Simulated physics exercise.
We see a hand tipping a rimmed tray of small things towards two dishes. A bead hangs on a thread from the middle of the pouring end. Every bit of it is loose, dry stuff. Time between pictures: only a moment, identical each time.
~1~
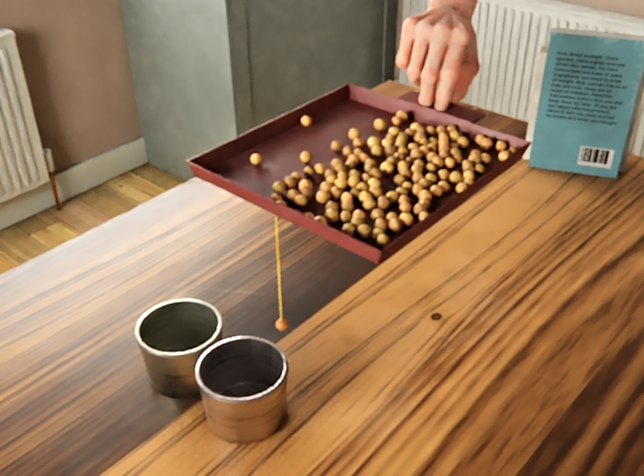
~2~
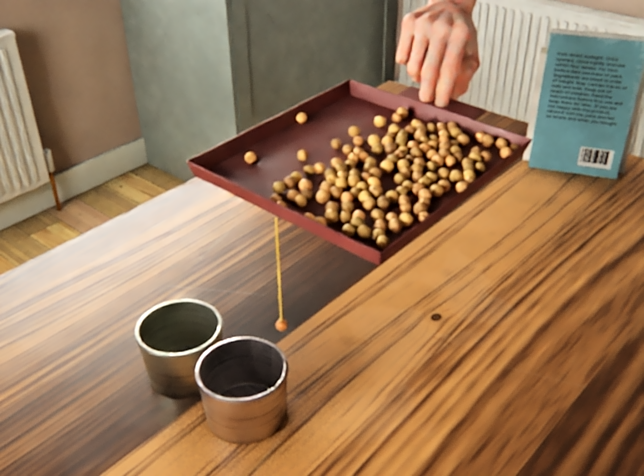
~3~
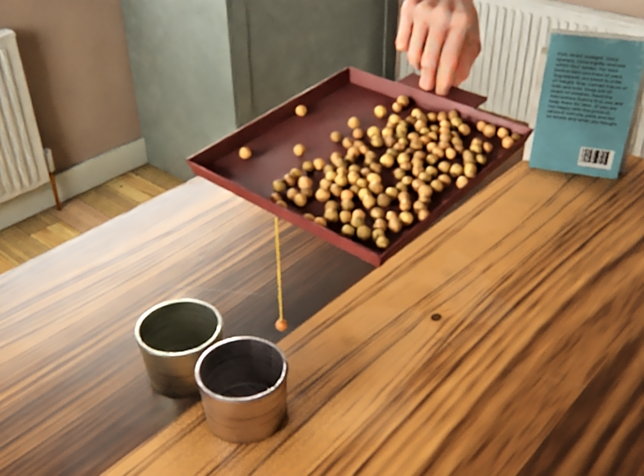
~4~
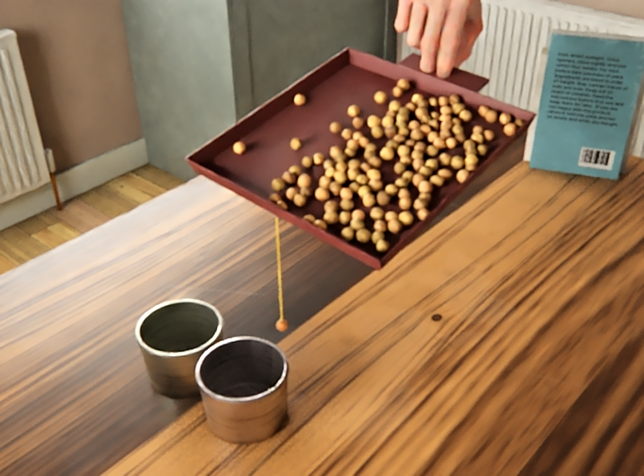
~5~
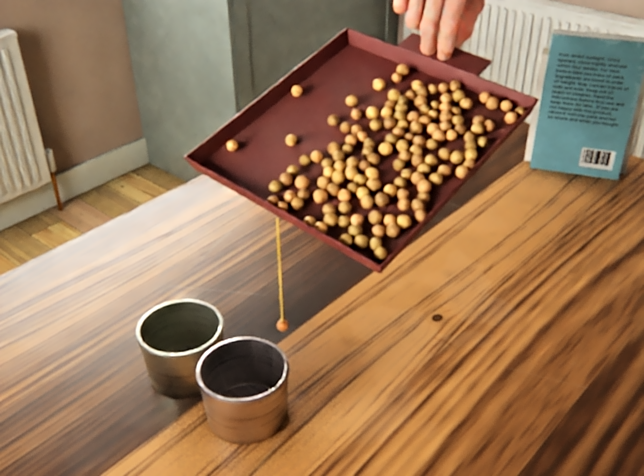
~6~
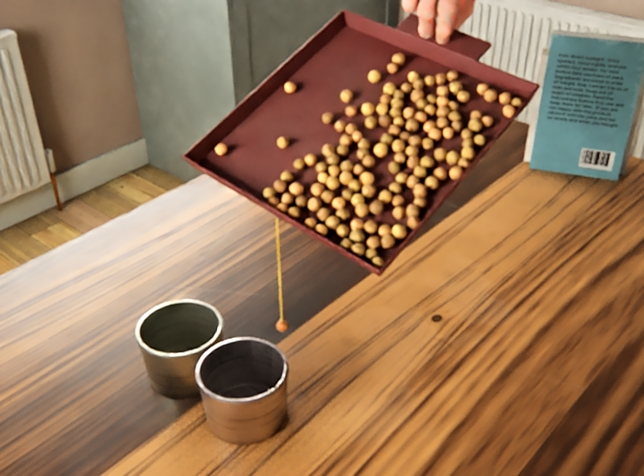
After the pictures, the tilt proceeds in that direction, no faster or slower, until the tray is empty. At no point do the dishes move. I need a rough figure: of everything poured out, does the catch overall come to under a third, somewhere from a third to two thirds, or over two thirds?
Over two thirds lost.
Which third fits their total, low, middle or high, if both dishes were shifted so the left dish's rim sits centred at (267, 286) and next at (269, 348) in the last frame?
At the first spot I'd expect below one third, and at the second spot one to two thirds.
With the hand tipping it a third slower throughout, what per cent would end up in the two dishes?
I'd put it near 10 per cent.
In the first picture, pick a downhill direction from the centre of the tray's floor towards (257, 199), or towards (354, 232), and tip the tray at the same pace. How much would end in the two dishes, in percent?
About 60 and 0 percent.
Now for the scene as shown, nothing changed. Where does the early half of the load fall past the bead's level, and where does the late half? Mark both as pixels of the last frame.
It goes through near (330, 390) first, then near (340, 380).
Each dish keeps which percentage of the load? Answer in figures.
Left dish: 0; right dish: 10 percent.
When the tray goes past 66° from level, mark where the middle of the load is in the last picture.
Near the pixel (339, 259).
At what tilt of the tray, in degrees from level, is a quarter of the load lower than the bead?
Somewhere near 70°.
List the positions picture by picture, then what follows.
In the first frame, corners of the pouring end (194, 161) and (380, 247), level; middle of the load (387, 168), round wooden beads; left dish (150, 366); right dish (212, 411); bead on its thread (282, 325).
In the second frame, corners of the pouring end (194, 161) and (379, 248), level; middle of the load (387, 167).
In the third frame, corners of the pouring end (193, 159) and (379, 251), tipped barely, lowest at the right corner; middle of the load (387, 161).
In the fourth frame, corners of the pouring end (192, 158) and (379, 256), tipped a little, lowest at the right corner; middle of the load (387, 154).
In the fifth frame, corners of the pouring end (191, 156) and (379, 260), tipped clearly, lowest at the right corner; middle of the load (386, 149), roughly a quarter on the move.
In the sixth frame, corners of the pouring end (189, 155) and (378, 264), tipped clearly, lowest at the right corner; middle of the load (381, 150), almost all on the move; left dish (151, 367); right dish (212, 412).
Just after the last frame, tray tipped steeply; roughly two thirds on the tray; just a few in the right dish; about a tenth outside both; roughly a quarter in the air.
A moment on, tray tipped past a quarter turn; about a tenth in the right dish; the larger part outside both; about a tenth in the air.
Further on, tray tipped past a quarter turn; about a tenth in the right dish; the larger part outside both.
When it is over, tray tipped past a quarter turn; about a tenth in the right dish; not one in the left dish; the larger part outside both.
